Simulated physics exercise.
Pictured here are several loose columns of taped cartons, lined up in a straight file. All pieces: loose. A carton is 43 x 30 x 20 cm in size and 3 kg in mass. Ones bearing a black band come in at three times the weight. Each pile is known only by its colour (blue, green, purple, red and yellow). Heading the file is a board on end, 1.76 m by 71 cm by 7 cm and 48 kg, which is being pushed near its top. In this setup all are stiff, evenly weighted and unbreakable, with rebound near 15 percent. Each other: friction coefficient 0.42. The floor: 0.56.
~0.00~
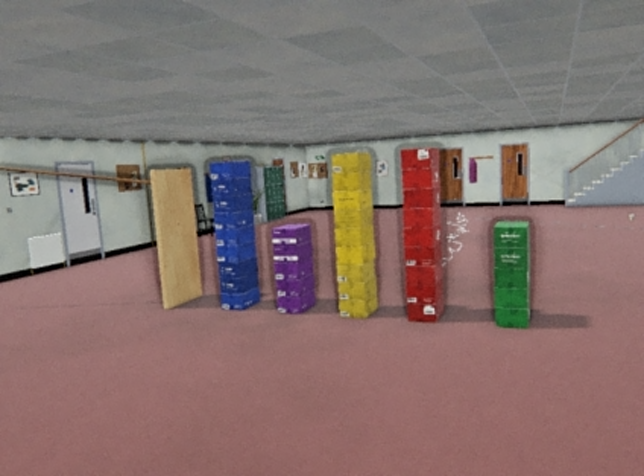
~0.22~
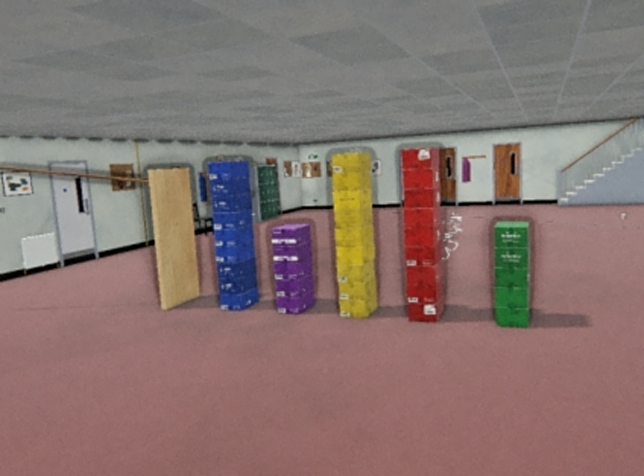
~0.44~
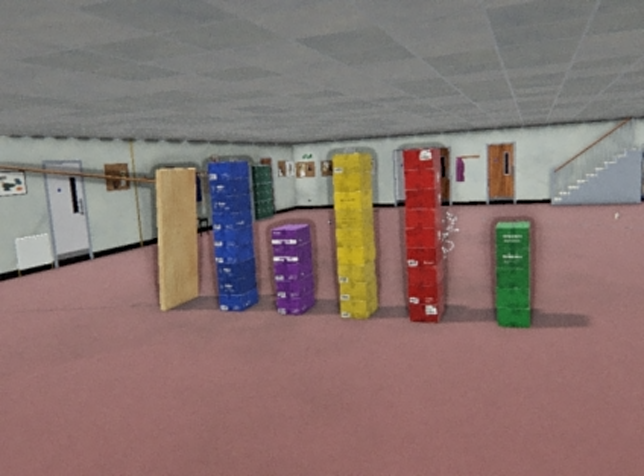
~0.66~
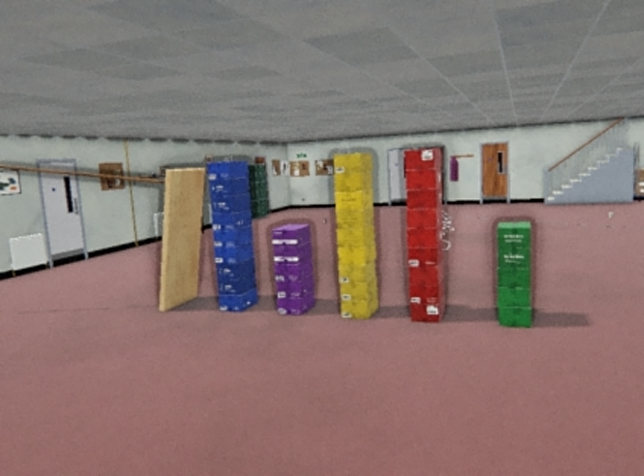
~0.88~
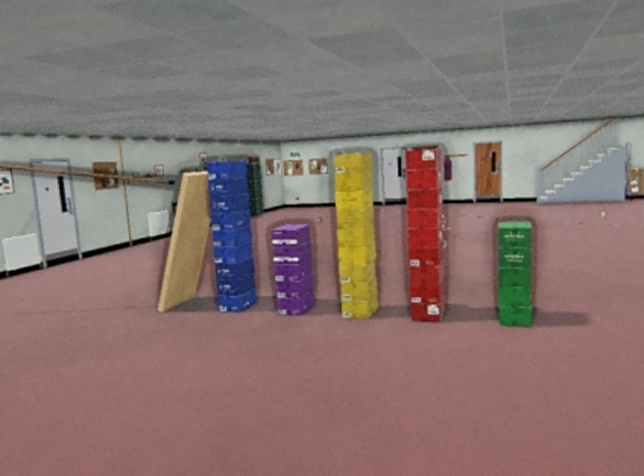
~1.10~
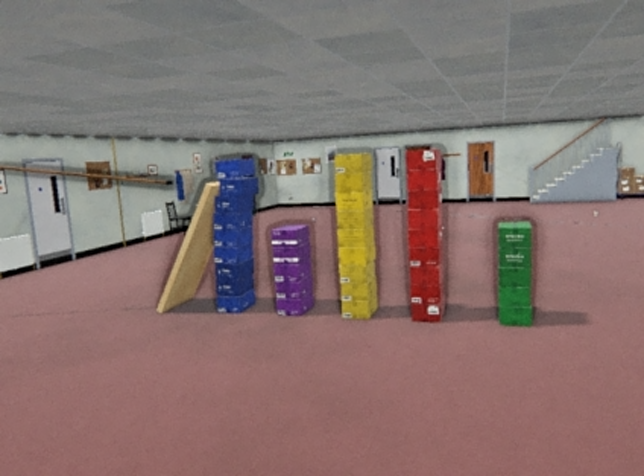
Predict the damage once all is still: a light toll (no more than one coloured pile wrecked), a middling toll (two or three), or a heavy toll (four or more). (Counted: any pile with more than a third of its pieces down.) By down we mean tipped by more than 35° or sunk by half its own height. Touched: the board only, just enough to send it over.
A heavy toll.
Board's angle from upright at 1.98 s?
Roughly 70° off upright.
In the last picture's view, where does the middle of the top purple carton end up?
Its centre ends up near pixel (362, 262) in the last picture.
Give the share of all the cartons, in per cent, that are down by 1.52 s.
By then 20 %.
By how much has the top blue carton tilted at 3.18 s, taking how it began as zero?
Around 50° from its start.
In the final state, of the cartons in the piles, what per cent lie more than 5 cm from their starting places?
100 per cent.
By 1.52 s, board 51° from upright; 8 of the 37 cartons down; top blue carton tilted 27°, 17 cm lower; top purple carton tilted 5°.
By 1.98 s, board 68° from upright; 15 of the 37 cartons down; top blue carton tilted 46°, 41 cm lower; top yellow carton tilted 44°, 10 cm lower.
By 2.66 s, board 68° from upright; 32 of the 37 cartons down; top red carton tilted 70°, 45 cm lower; top blue carton tilted 54°, 1.14 m lower.
By 3.18 s, board 68° from upright; 35 of the 37 cartons down; top green carton on its side; top red carton on its side.
When it is over (4.7 s), board 68° from upright; 35 of the 37 cartons down; top green carton upside down; top red carton on its side. Wrecked, blue, green, purple, red and yellow.
